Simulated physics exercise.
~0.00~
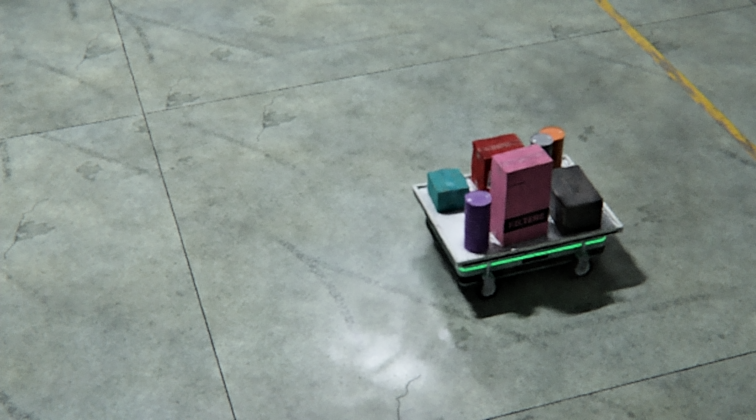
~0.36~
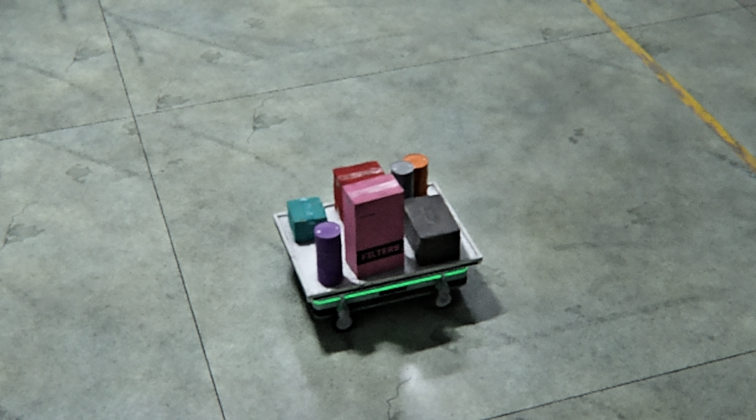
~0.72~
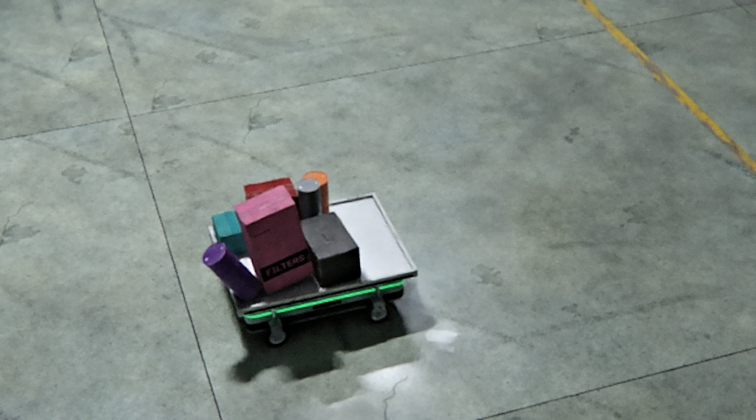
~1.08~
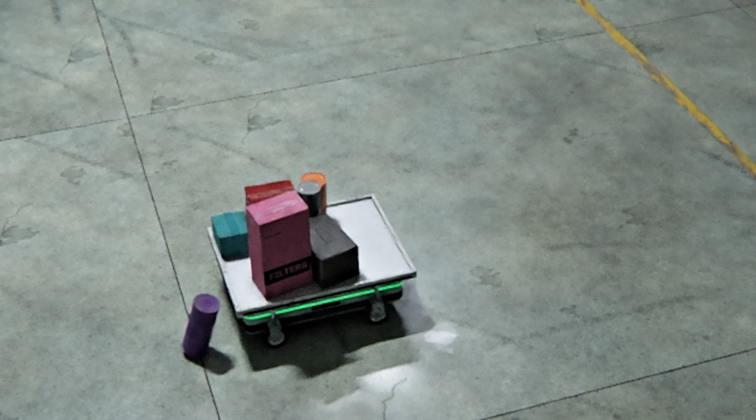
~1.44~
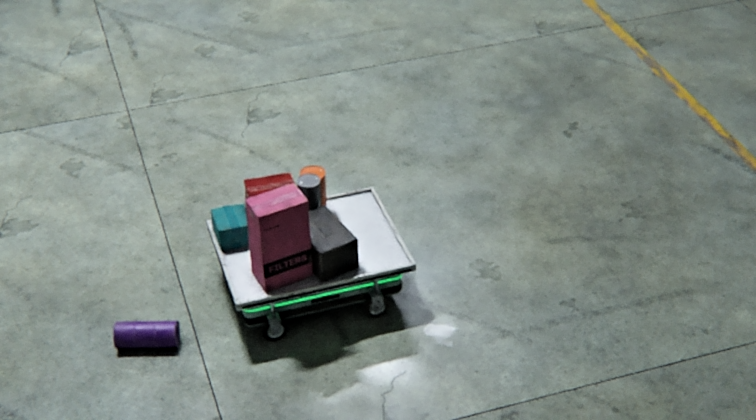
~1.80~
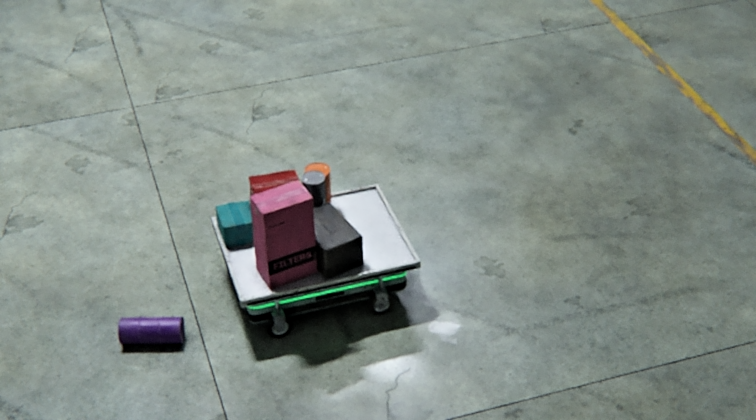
A loaded cart rolls left and stops, and the purple canister tips off onto the floor.
